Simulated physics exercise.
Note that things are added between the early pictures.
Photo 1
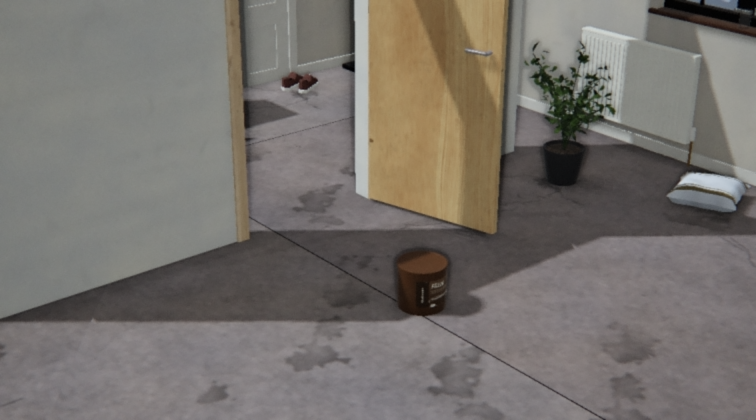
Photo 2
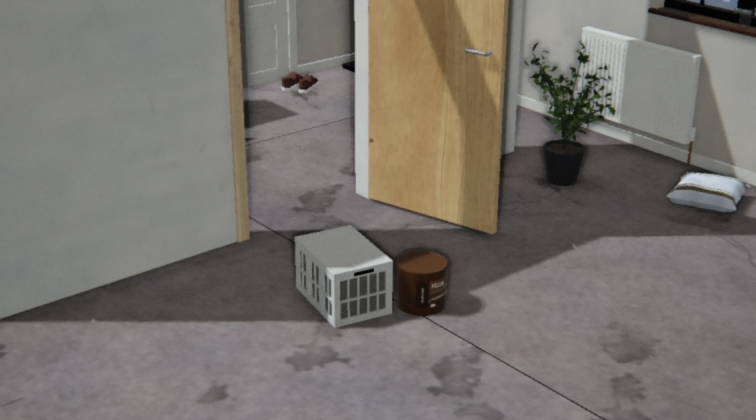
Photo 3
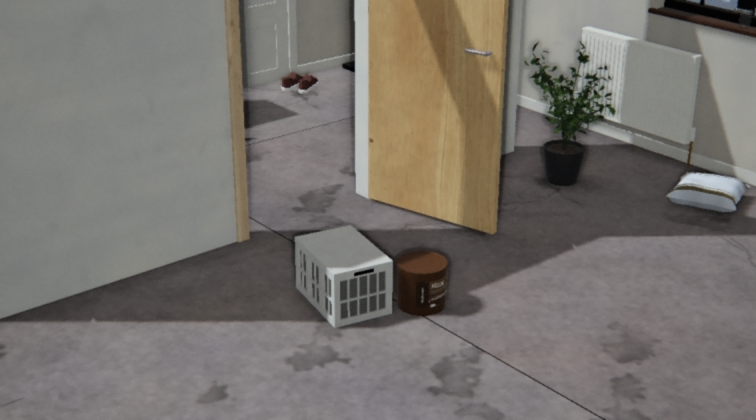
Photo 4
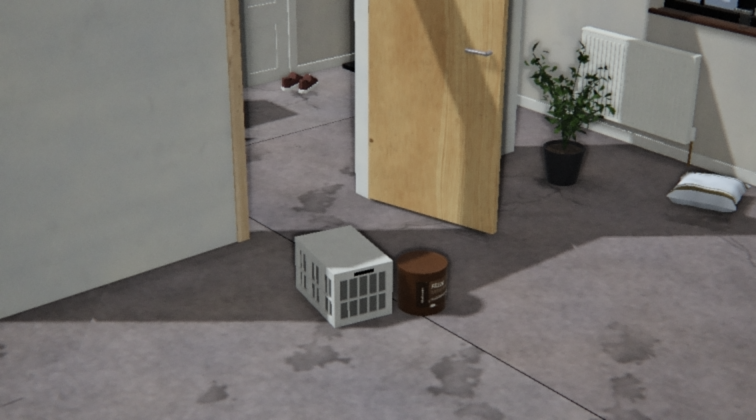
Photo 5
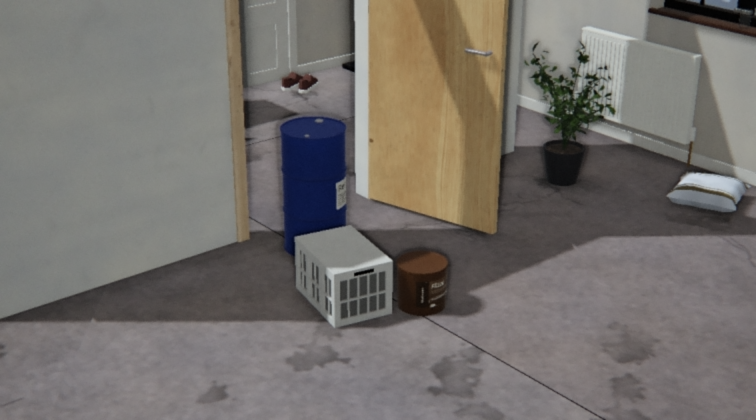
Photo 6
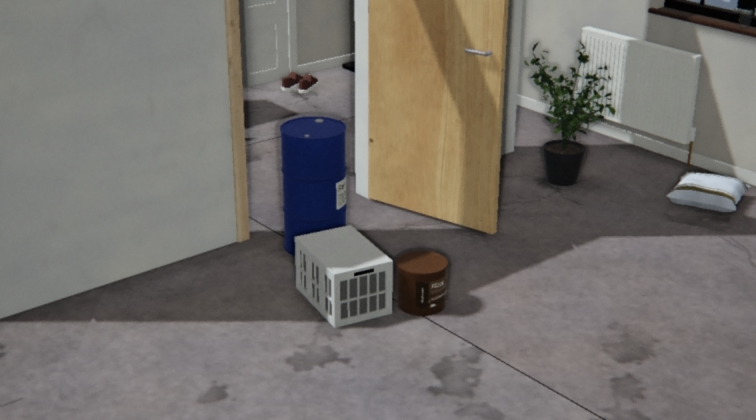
A wooden door stands wide open in a grey-floored room seen from slightly above, with a brown pail on the floor in front of it. A potted plant, a white radiator and a pale cushion sit to the right, and dark red shoes lie beyond the doorway. Nothing travels and the view stays fixed, but a white crate appears left of the pail, then a blue drum behind the crate.
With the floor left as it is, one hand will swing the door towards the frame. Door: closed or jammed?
I expect the door will not meet its frame.
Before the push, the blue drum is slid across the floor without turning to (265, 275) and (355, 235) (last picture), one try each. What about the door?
It ends up closed first and gets caught second.
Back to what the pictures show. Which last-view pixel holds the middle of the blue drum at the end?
The object finishes roughly at pixel (307, 187).
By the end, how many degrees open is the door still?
It comes to about 35°.
Then, 0.50 s past the last view, open by 92°.
Then, 0.80 s past the last view, open by 72°.
Then, 1.00 s past the last view, open by 56°.
Then, 1.20 s past the last view, open by 40°.
Finally, open by 37°; all 3 still in place. Final places as the last picture's camera would see them, blue drum near (307, 187).
